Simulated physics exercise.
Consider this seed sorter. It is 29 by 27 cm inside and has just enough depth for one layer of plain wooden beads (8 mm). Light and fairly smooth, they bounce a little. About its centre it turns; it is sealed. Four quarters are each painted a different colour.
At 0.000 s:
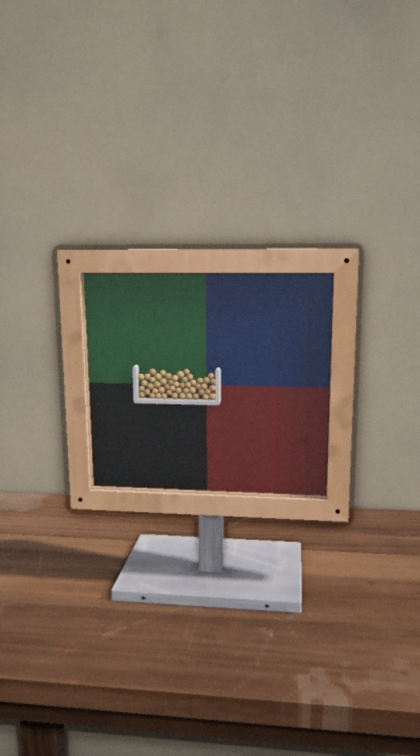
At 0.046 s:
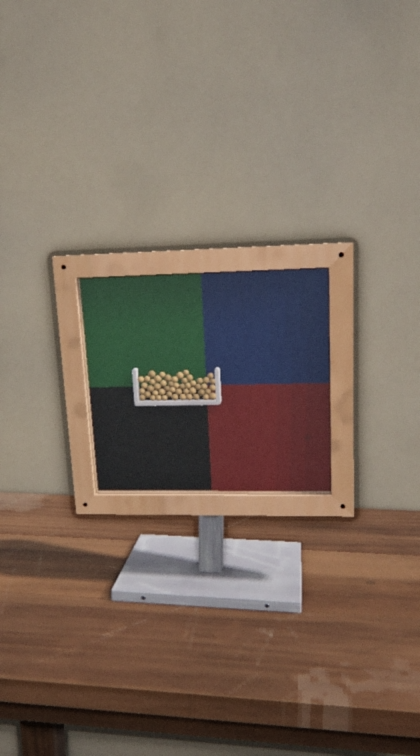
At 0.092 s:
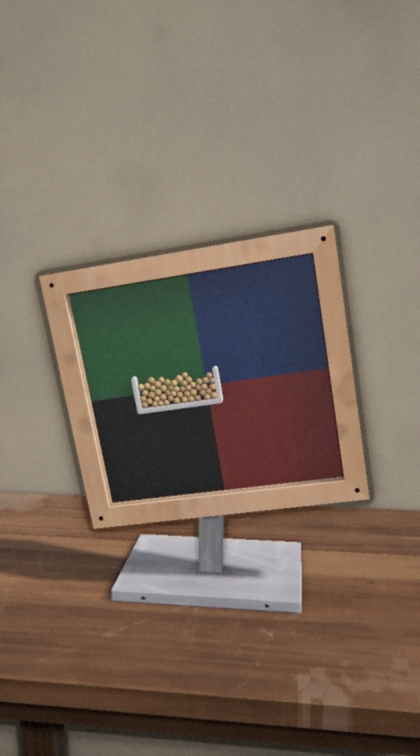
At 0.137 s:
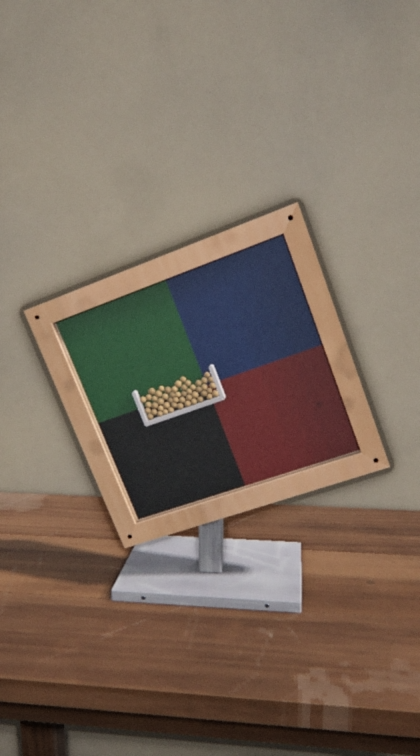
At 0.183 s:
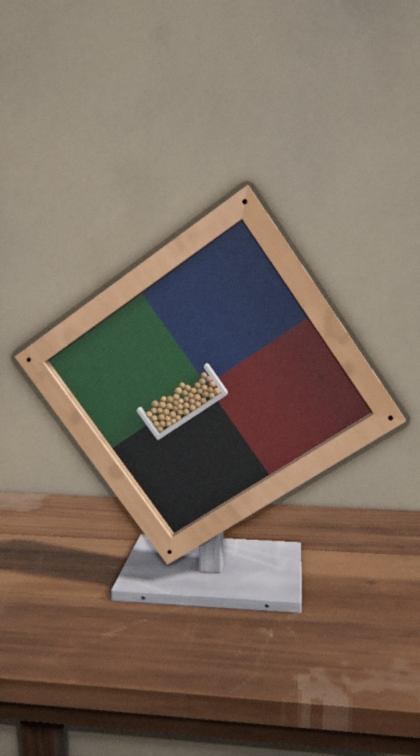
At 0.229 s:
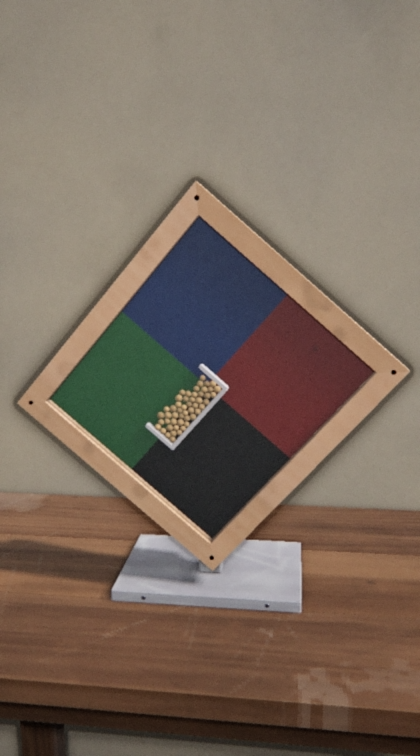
The video shows a square wooden-framed board with green, blue, red and black quarters on a stand, holding small round beads in a white tray, as the board and tray turn anticlockwise until the frame sits roughly diamond-wise.
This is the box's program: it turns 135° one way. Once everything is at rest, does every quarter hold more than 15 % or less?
Red: Less than 15 %; blue: Less than 15 %; green: More than 15 %; black: Less than 15 %.
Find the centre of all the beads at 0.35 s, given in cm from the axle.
Left by about 1 cm and below by about 5 cm.
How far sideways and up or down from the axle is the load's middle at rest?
The middle sits around 1 cm right of it and 16 cm below it.
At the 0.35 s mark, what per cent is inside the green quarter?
I'd guess near 60 in a hundred.
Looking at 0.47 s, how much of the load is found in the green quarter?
I'd put it around 80 in a hundred.
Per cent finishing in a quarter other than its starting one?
Roughly 60 per cent.
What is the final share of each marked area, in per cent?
In per cent: Red quarter holds 0, blue quarter holds 0, green quarter holds 100, black quarter holds 0.
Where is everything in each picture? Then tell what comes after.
In the first frame, level; about 50 beads; load centre (176, 386); top bead (186, 372); red (267, 441), blue (268, 330), green (145, 329), black (148, 437).
In the second frame, turned 2° anticlockwise; load centre (176, 387); top bead (186, 373).
In the third frame, turned 9° anticlockwise; load centre (177, 391); top bead (209, 375); wall ends (134, 379) to (215, 369).
In the fourth frame, turned 21° anticlockwise; load centre (179, 396); top bead (207, 375).
In the fifth frame, turned 35° anticlockwise; load centre (182, 403); top bead (204, 375).
In the sixth frame, turned 49° anticlockwise; load centre (186, 409); top bead (203, 378); red (290, 378), blue (203, 302), green (127, 392), black (209, 464).
After 0.35 s, it stands 86° anticlockwise; the beads' middle is 1 cm left of and 5 cm below the centre; green 60 %, black 40 %.
After 0.47 s, it stands 122° anticlockwise; the beads' middle is in line with and 10 cm below the centre; green 80 %, black 20 %.
After 0.58 s, it stands 135° anticlockwise; the beads' middle is 2 cm right of and 13 cm below the centre; green 95 %, black 5 %.
All still by 1.2 s, it stands 135° anticlockwise; red 0 %, blue 0 %, green 100 %, black 0 %.
